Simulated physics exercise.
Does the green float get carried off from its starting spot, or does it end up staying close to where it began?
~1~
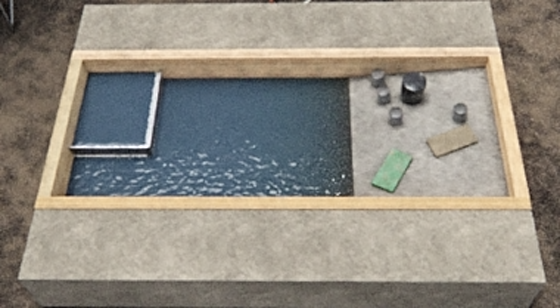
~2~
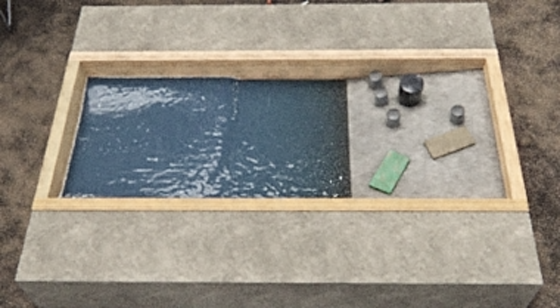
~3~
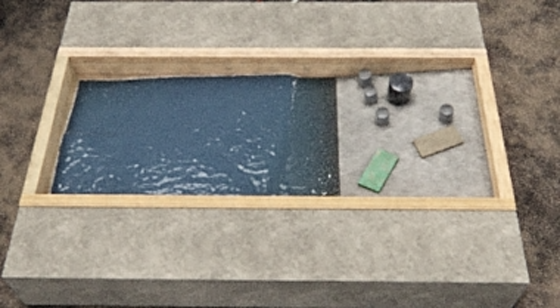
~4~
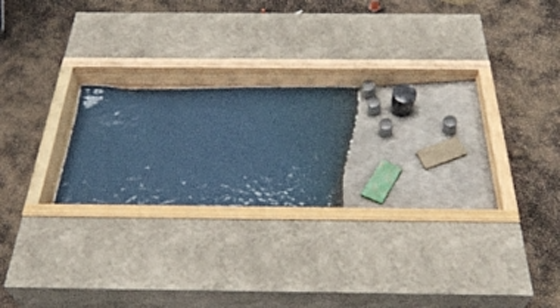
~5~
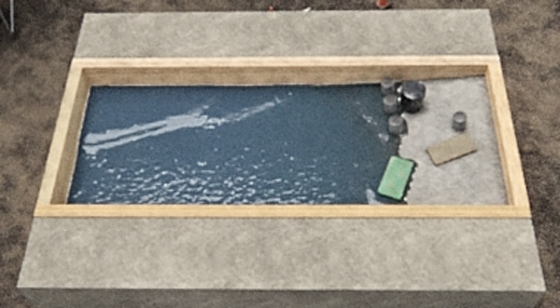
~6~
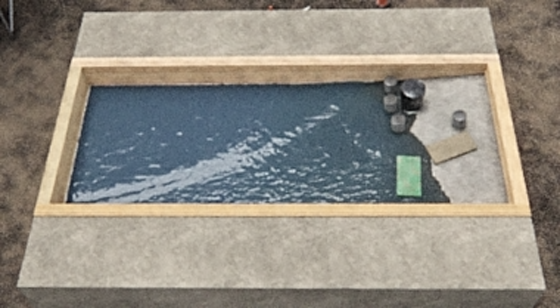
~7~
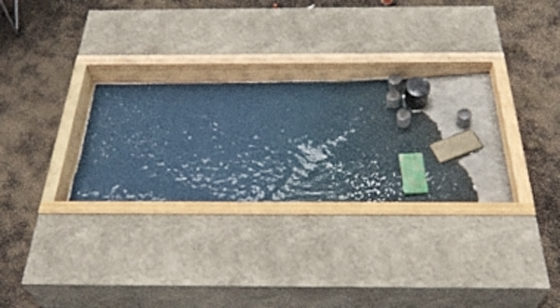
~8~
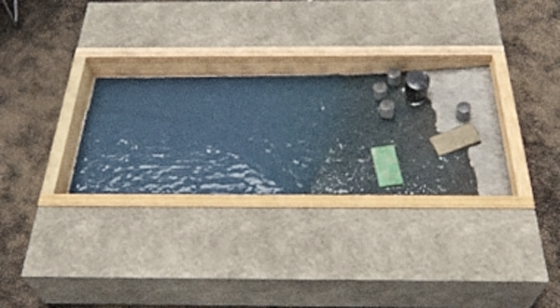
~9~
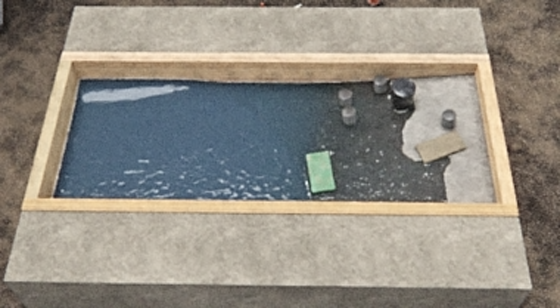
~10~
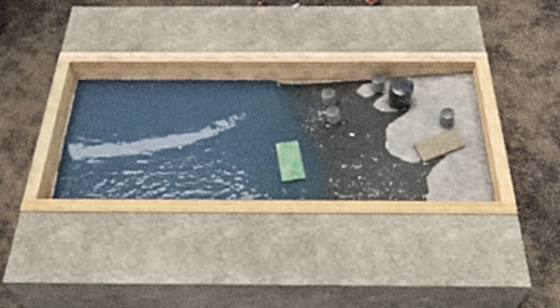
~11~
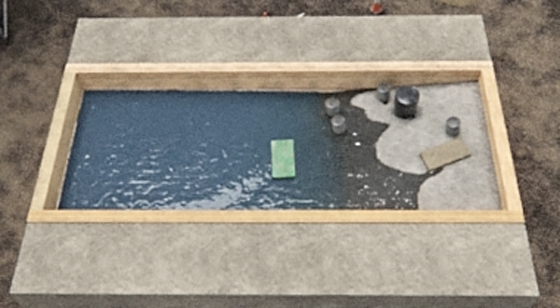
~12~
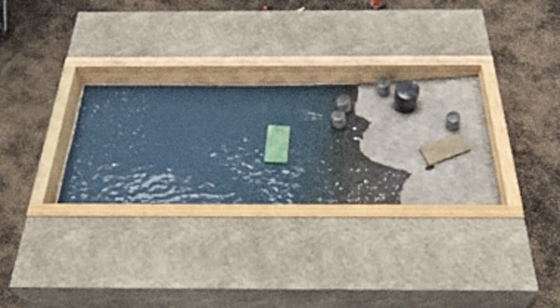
It gets carried off. The returning water takes it left, well away from where it started, and it ends up out in the blue water.
A long basin with a pale wooden rim, set in a grey slab on brown ground, is seen from above, with blue water on the left and a bare grey slope on the right. Dark round pails, a green float and a tan one rest on the slope. A raised block of water in the far left corner collapses, and ripples spread to the right. The water climbs around the pails and nudges the green float right. It then draws back, carrying the green float and two small pails left. Finally, the green float sits out in the blue water, while the tan one remains on the slope.
